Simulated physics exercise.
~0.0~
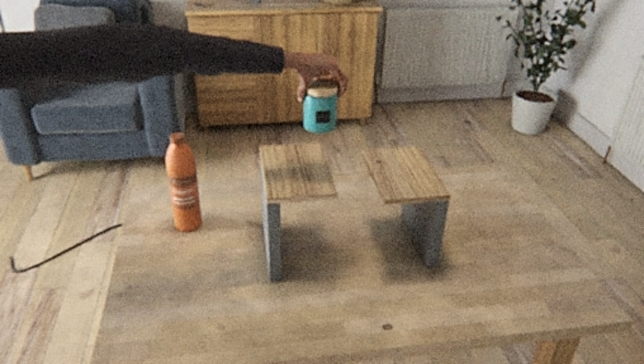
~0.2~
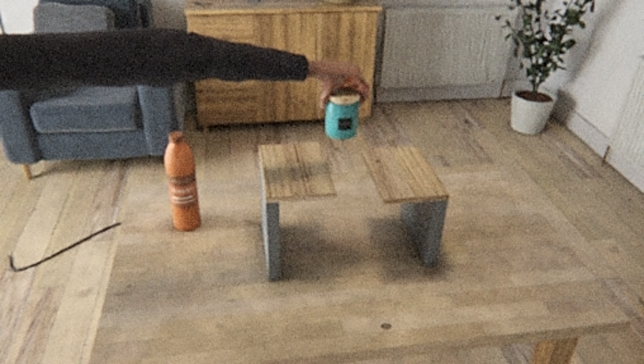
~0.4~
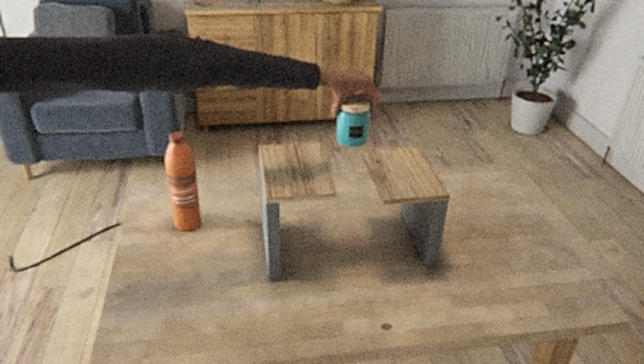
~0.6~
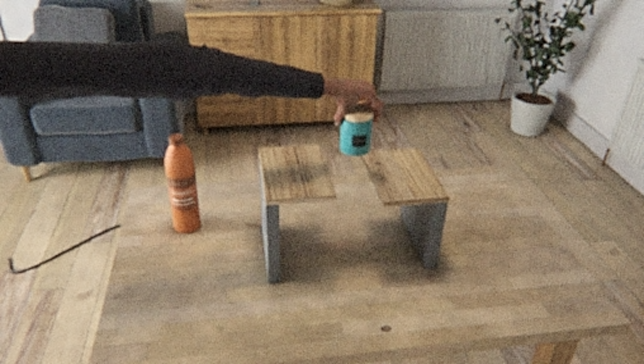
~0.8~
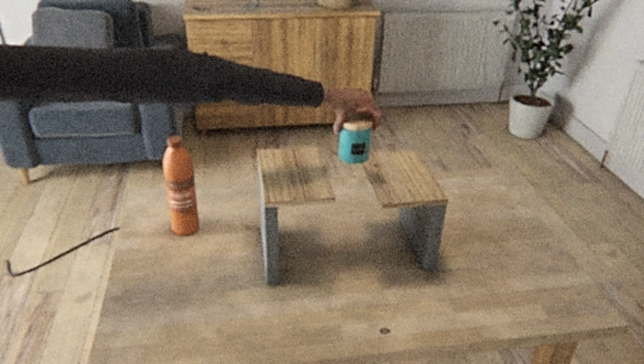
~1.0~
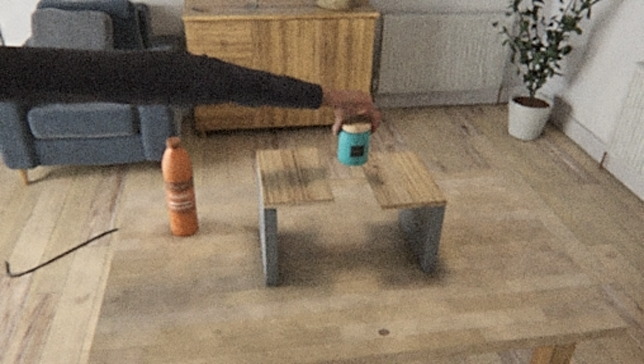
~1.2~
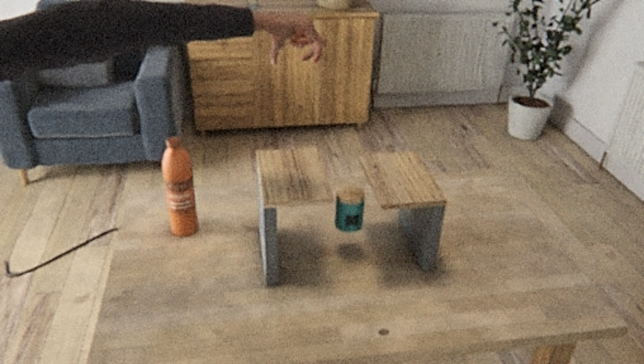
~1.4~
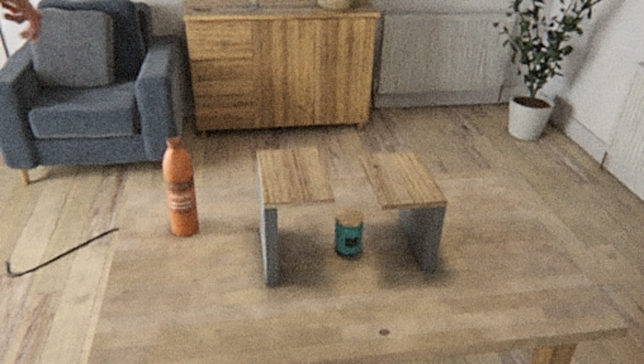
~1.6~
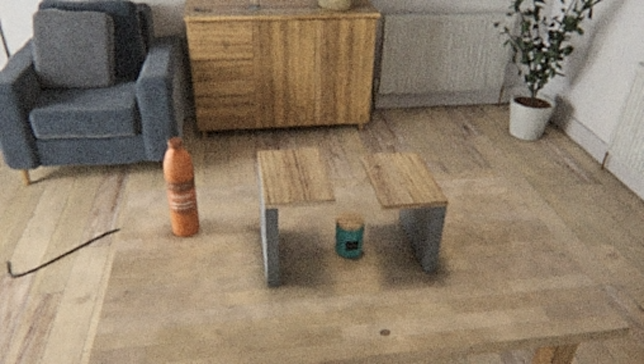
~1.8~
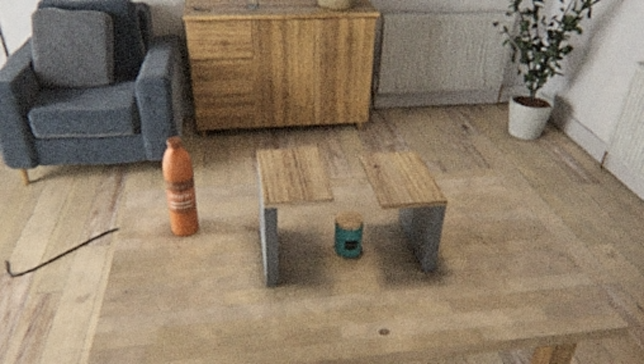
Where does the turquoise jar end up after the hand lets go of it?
It drops through the gap between the two ledges and comes to rest upright on the table below.
